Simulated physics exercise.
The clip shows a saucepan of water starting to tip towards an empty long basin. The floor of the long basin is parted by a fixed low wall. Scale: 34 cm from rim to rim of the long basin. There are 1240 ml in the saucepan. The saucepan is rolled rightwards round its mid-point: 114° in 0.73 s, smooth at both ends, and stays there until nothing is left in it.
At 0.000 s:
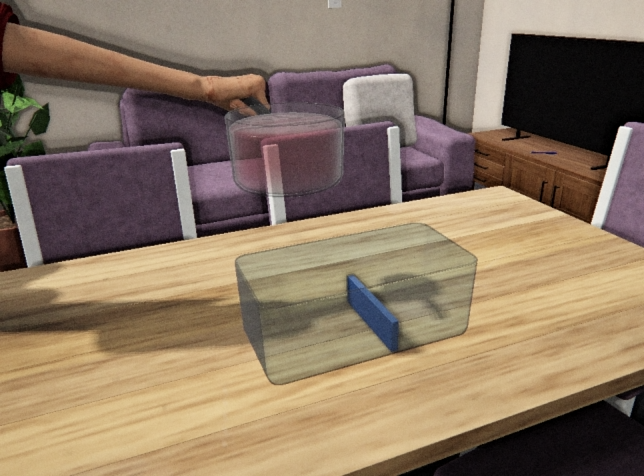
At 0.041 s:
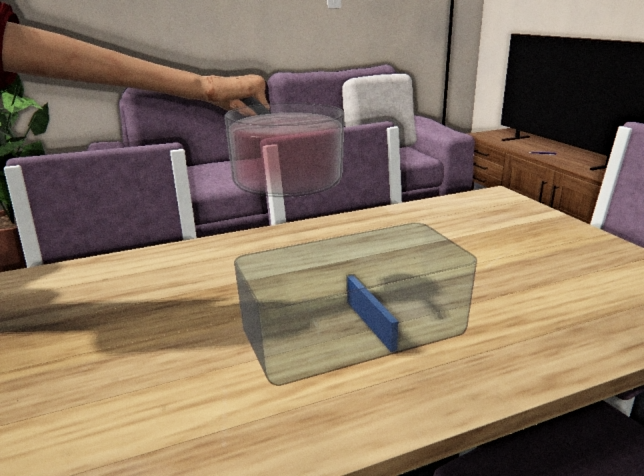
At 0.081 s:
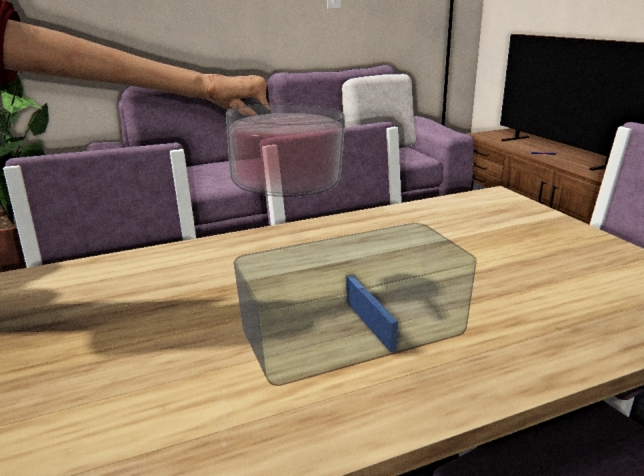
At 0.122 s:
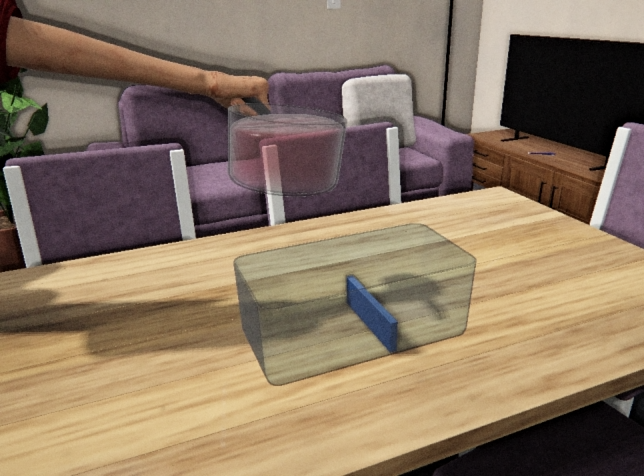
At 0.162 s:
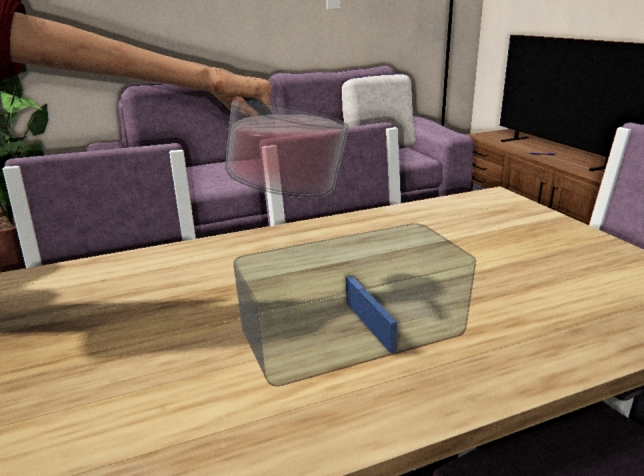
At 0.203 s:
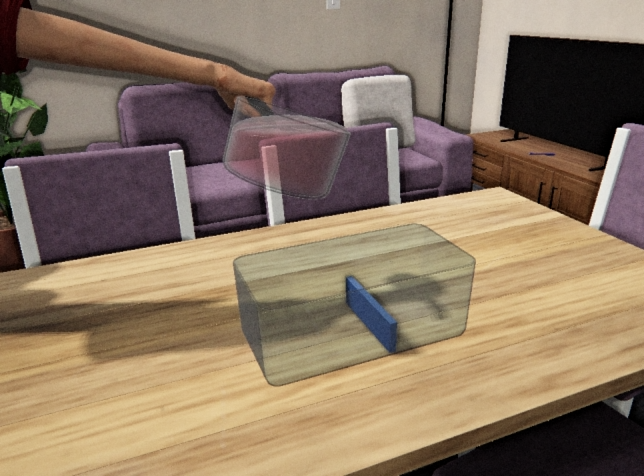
A see-through round pan of reddish liquid, with a hand at its far side, hangs level above an empty clear basin with a blue divider on a wooden table, then tilts gradually rightwards to a modest slant.
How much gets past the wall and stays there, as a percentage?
Roughly 57 per cent is past the wall.
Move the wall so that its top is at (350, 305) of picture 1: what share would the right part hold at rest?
Then about 85 per cent.
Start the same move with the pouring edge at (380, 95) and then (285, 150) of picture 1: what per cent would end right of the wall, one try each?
In turn about 80 and 10 per cent.
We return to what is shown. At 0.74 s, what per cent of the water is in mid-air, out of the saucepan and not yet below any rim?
About 12 per cent.
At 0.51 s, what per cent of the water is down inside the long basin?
Some 12 per cent.
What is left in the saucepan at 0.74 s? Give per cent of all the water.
Some 6 per cent.
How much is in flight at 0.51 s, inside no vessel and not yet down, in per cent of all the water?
About 46 per cent.
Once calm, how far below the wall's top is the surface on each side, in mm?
Some 38 mm on the left and 20 mm on the right.
After 0.51 s the tilt is 91° and 43 per cent is still to pour, 1 is left of the wall and 10 right of it.
After 0.74 s the tilt is 114° and 6 per cent is still to pour, 19 is left of the wall and 64 right of it.
After 0.97 s the tilt is 114° and 0 per cent is still to pour, 38 is left of the wall and 58 right of it.
After 1.23 s the tilt is 114° and 0 per cent is still to pour, 41 is left of the wall and 57 right of it.
In the end 41 per cent lies left of the wall, 57 right of it and 2 outside.
